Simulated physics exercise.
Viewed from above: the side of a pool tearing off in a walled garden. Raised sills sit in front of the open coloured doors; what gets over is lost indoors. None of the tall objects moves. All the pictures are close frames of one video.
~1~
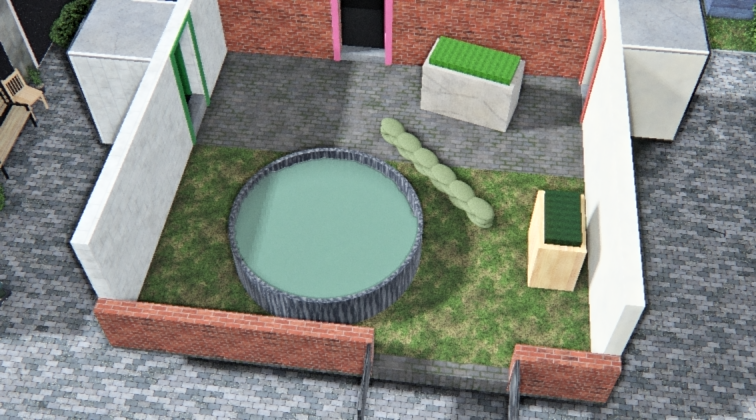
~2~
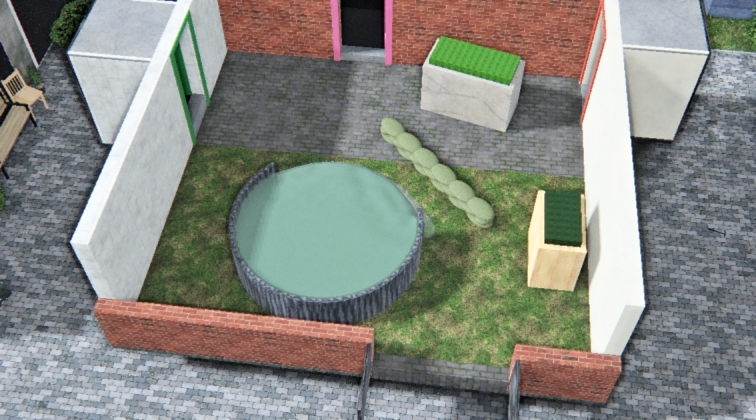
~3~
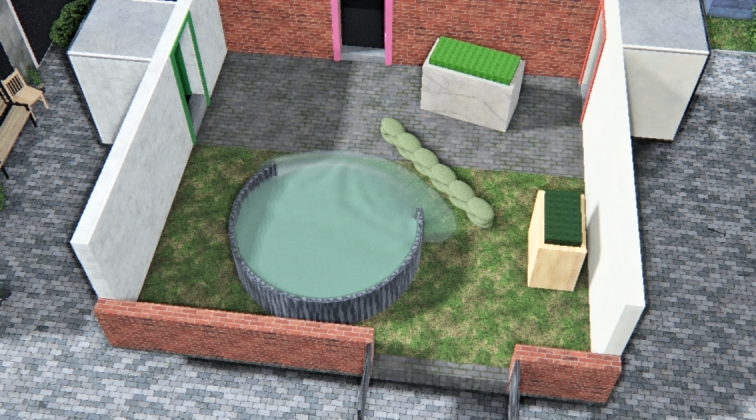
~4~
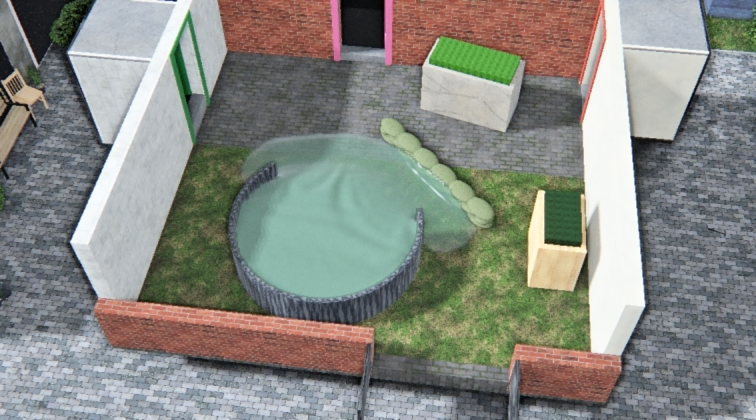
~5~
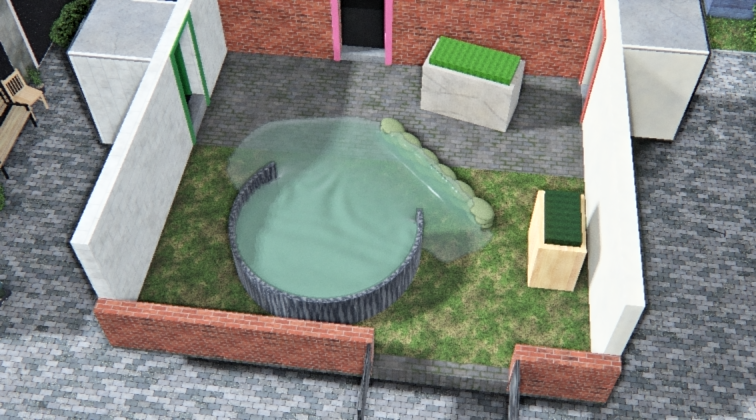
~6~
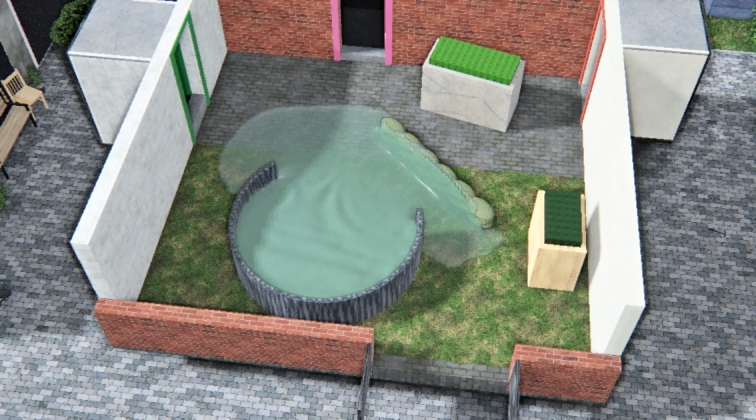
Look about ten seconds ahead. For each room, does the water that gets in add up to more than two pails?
The pink door will break the limit, the green door will respect the limit, the red door will break the limit.
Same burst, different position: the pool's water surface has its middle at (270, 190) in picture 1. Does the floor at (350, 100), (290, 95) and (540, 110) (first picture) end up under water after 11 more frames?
In that order: Flooded, flooded, free of water.
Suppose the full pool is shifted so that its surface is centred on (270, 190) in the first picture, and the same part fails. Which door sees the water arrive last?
Answer: The one in red.
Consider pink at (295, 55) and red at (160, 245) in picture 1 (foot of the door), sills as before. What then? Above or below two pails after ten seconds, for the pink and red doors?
Result: Pink door goes beyond the limit, and red door goes beyond the limit.
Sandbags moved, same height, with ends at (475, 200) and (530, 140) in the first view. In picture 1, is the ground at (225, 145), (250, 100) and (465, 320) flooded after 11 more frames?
In the order asked: Swamped, swamped, untouched.
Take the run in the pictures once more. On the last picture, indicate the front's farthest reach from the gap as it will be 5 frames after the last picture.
My estimate: Roughly (232, 65).
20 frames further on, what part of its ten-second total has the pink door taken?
My figure is 90 in a hundred.
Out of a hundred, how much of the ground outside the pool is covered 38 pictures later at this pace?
That comes to about 95 per cent.
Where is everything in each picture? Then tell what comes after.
In the first picture, still water in the round tank at (326, 223).
In the second picture, water pours out on the round tank's far side and has run to a hidden place.
In the third picture, the front is at (446, 235), out from the gap on the round tank's far side.
In the fourth picture, the front is at (249, 162), out from the gap on the round tank's far side.
In the fifth picture, the front is at (239, 151), out from the gap on the round tank's far side.
In the sixth picture, water pours out on the round tank's far side and has run to (242, 129).
A moment on, water covers 45 % of the floor; the pink door wet at the sill, nothing in, the green door wet at the sill, nothing in, the red door not reached.
Next, water covers 60 % of the floor; the pink door over two buckets in, the green door wet at the sill, nothing in, the red door not reached.
Then, water covers 70 % of the floor; the pink door far over two buckets in, the green door wet at the sill, nothing in, the red door not reached.
Later, water covers 95 % of the floor; the pink door far over two buckets in, the green door wet at the sill, nothing in, the red door over two buckets in.
In the end, water covers 95 % of the floor; the pink door far over two buckets in, the green door wet at the sill, nothing in, the red door far over two buckets in.
